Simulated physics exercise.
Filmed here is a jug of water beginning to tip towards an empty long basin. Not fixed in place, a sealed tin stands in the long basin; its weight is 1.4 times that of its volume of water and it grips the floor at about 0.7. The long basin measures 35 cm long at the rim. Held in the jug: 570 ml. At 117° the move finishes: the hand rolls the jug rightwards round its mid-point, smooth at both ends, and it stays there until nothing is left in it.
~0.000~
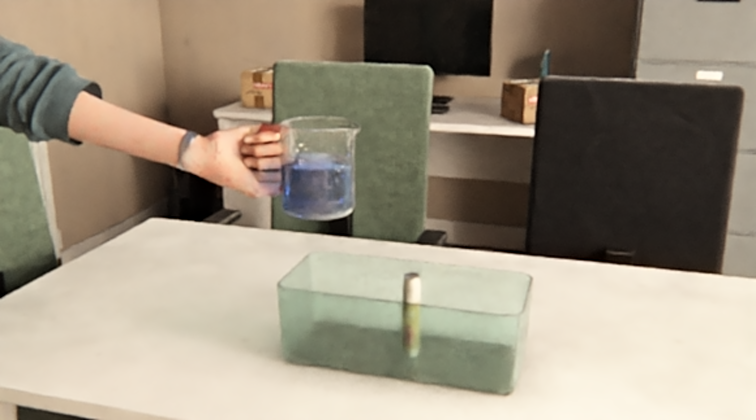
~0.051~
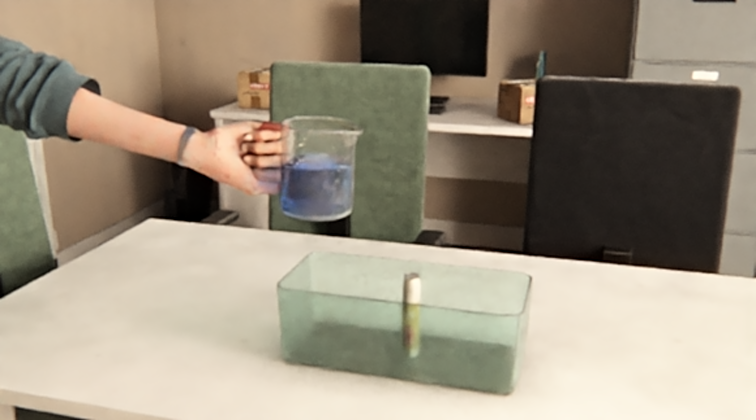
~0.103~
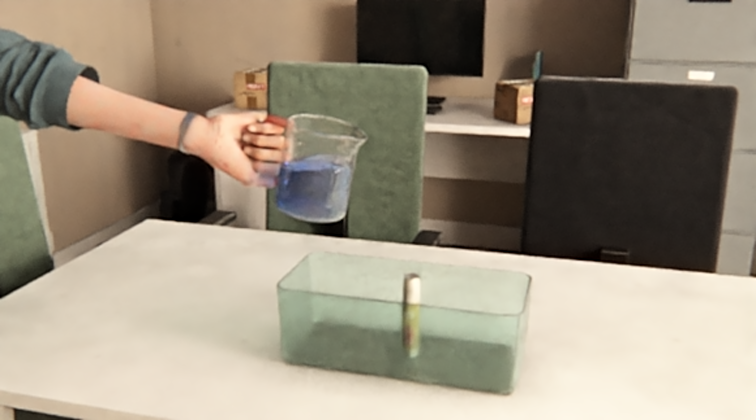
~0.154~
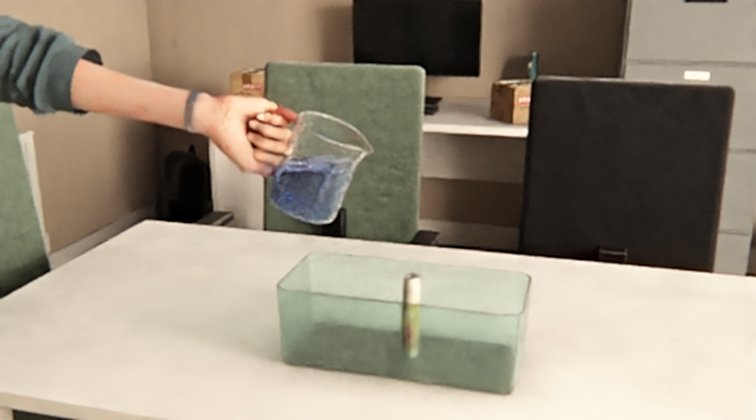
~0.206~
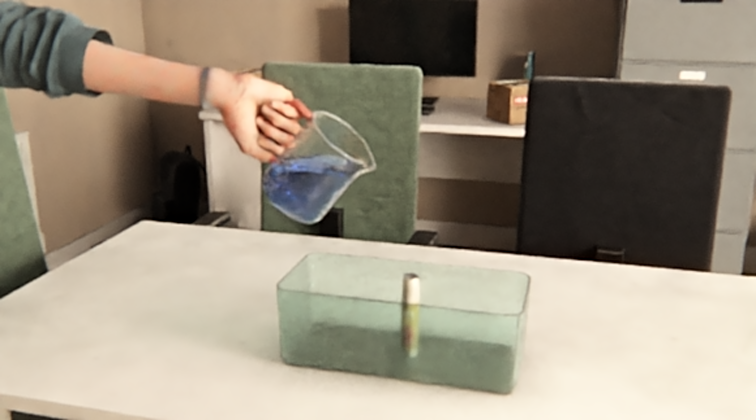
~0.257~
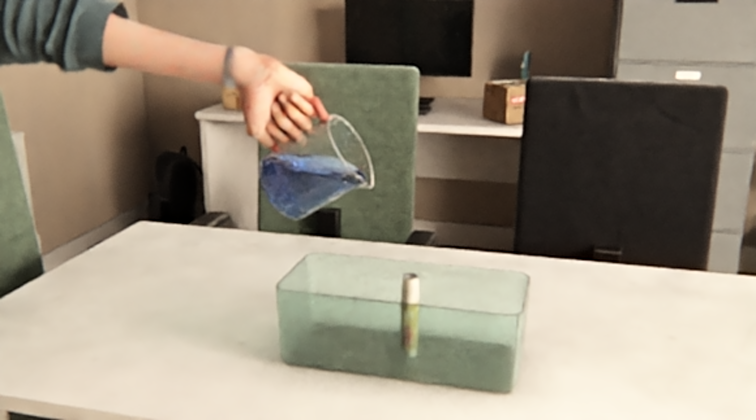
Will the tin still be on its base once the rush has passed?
No, it gets tipped over.
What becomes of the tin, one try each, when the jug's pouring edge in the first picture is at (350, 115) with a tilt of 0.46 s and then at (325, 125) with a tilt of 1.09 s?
Run one: It tumbles. Run two: It does not tip.
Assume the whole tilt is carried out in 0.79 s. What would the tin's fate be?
Result: Tin tipped over.
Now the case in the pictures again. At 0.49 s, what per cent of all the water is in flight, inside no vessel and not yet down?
About 36 per cent.
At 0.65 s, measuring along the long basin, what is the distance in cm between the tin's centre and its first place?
Reading: Roughly 3 cm.
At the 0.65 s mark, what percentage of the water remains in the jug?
About 9 percent.
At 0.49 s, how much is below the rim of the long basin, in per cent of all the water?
About 14%.
After 0.49 s the tilt is 116° and 50 per cent is still to pour; the tin stands where it began.
After 0.65 s the tilt is 117° and 9 per cent is still to pour; the tin leans 9°.
After 0.83 s the tilt is 117° and 0 per cent is still to pour; the tin lies on its side.
After 1.02 s the tilt is 117° and 0 per cent is still to pour; the tin lies on its side.
In the end the tin lies on its side.
